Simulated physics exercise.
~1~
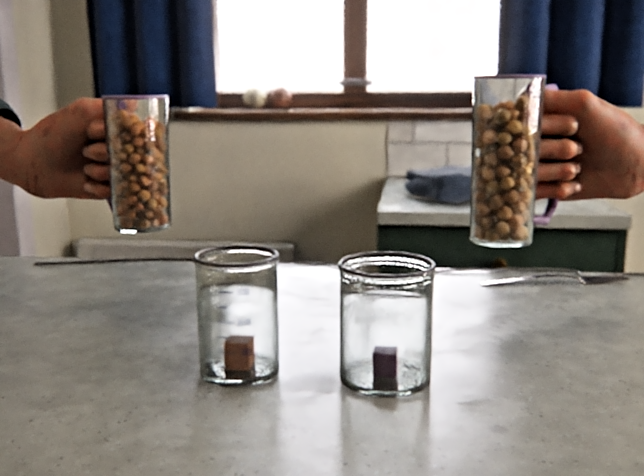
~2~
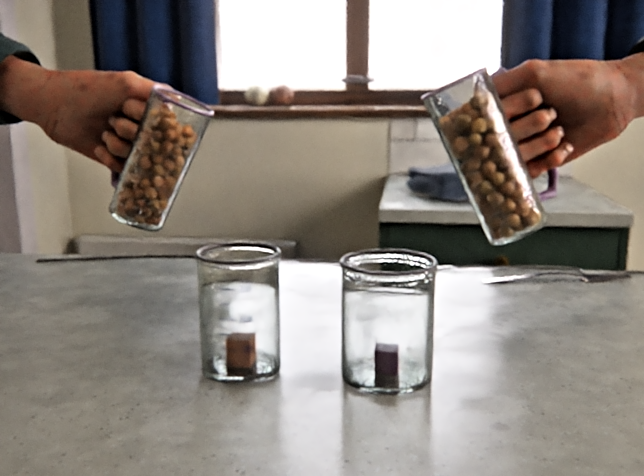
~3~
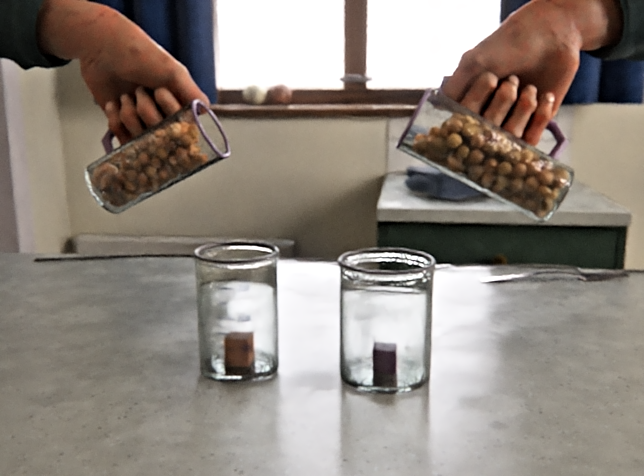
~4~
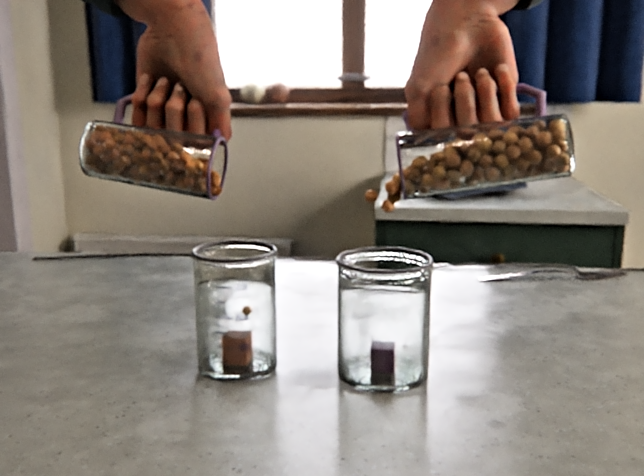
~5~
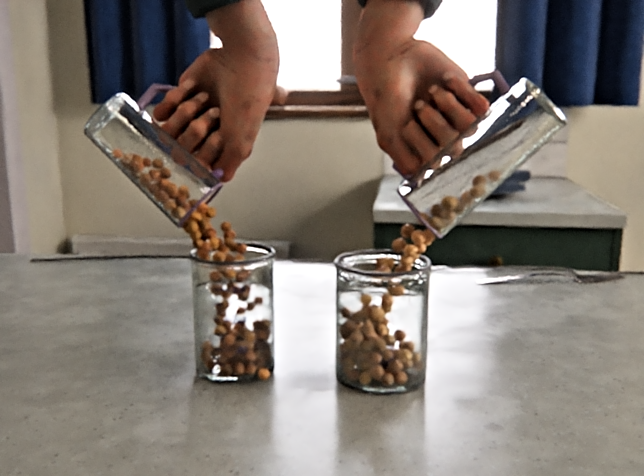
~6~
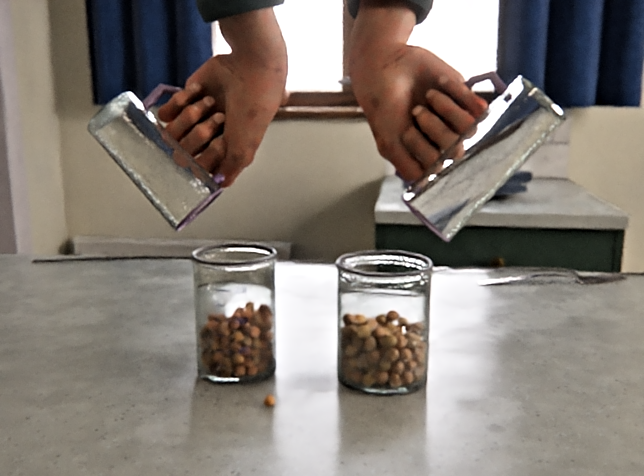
Two hands hold clear cups filled with small, round tan pieces above a grey counter, seen from the front by a slightly swaying camera, with blue curtains and a bright window behind. Below stand two clear glass containers, a reddish-brown cube in the left one and a dark purplish cube in the right. The hands tilt the cups inward until they lie on their sides, and the first pieces drop. They tip further, and the pieces pour down around the cubes. Finally both cups are empty, both containers are about half full with their cubes covered, and one piece lies on the counter by the left container.
